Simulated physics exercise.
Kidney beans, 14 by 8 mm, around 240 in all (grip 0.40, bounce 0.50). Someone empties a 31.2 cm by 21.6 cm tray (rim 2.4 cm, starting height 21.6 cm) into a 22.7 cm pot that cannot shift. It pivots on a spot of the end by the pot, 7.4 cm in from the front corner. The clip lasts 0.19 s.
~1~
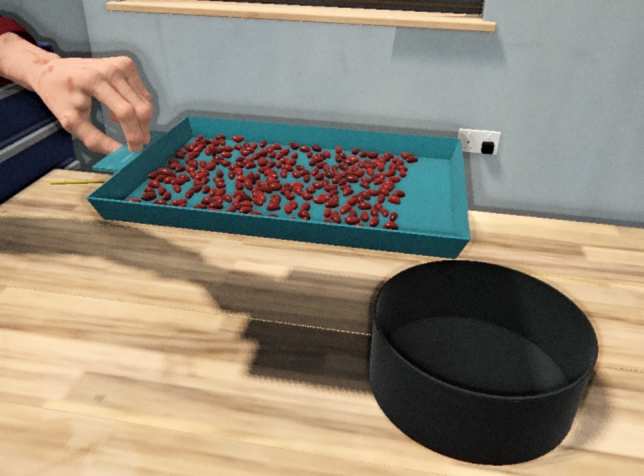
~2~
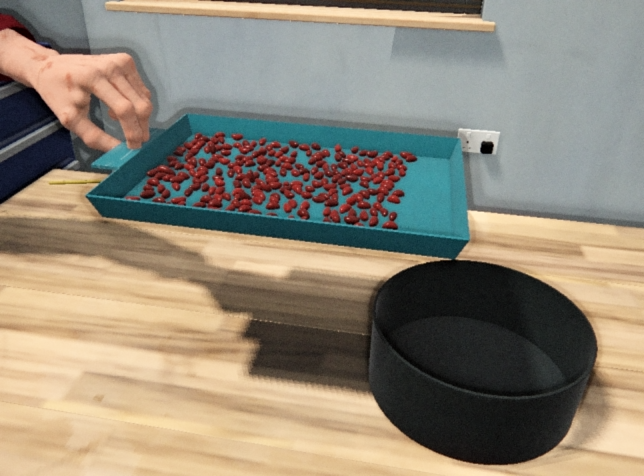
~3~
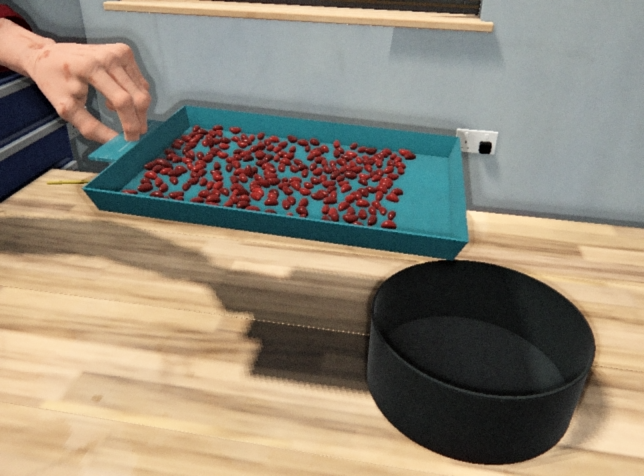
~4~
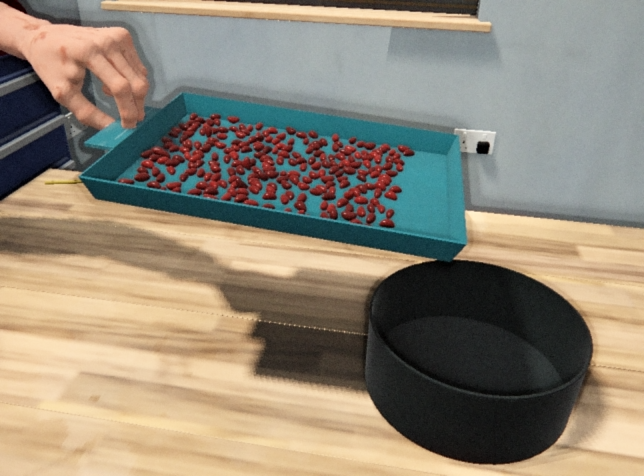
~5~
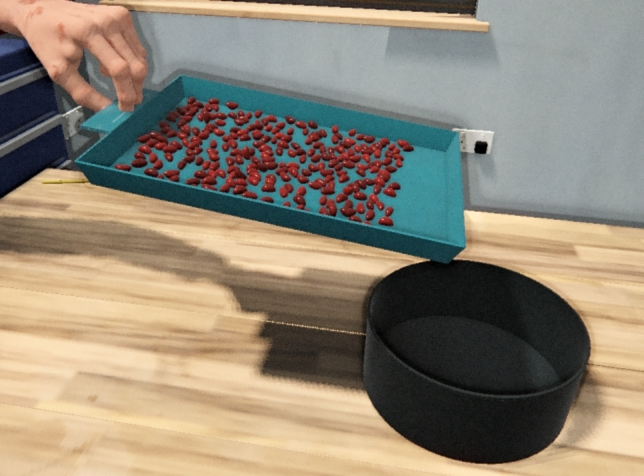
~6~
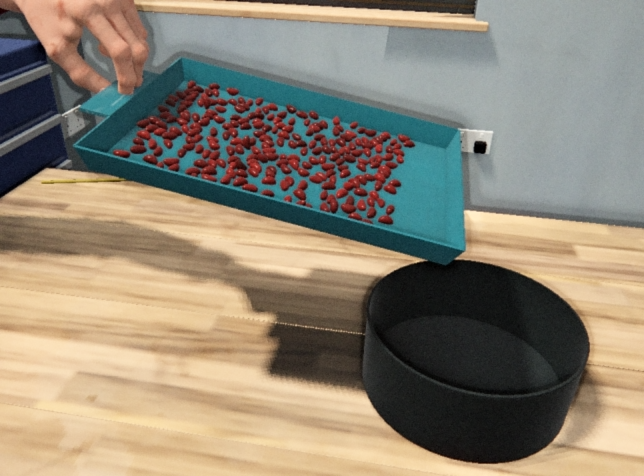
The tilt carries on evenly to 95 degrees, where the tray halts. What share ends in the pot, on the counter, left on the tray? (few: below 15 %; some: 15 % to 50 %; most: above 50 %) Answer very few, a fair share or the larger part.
In the pot: The larger part; on the counter: A fair share; left on the tray: Very few.
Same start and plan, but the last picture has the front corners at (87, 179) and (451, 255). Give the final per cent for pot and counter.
Pot 35, counter 65.
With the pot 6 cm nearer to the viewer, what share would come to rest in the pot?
Then about 100 per cent.
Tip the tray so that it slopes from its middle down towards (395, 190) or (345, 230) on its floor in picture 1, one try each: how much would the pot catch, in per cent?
About 75 and 50 per cent.
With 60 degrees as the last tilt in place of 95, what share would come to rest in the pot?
It would be near 35 per cent.
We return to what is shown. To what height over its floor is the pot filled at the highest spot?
About 2.0 cm.
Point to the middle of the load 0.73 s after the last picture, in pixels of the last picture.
Near (480, 325).
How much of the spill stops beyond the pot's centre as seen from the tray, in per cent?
About 80 per cent.
Then, 0.44 s after the last picture, tilt 52 degrees; the tray holds 100 %, the pot 0 %.
Then, 0.73 s after the last picture, tilt 78 degrees; the tray holds 35 %, the pot 20 %.
Then, 1.13 s after the last picture, tilt 95 degrees; the tray holds 0 %, the pot 65 %.
In the end, pot 70 %, counter 30 %, tray 0 %.
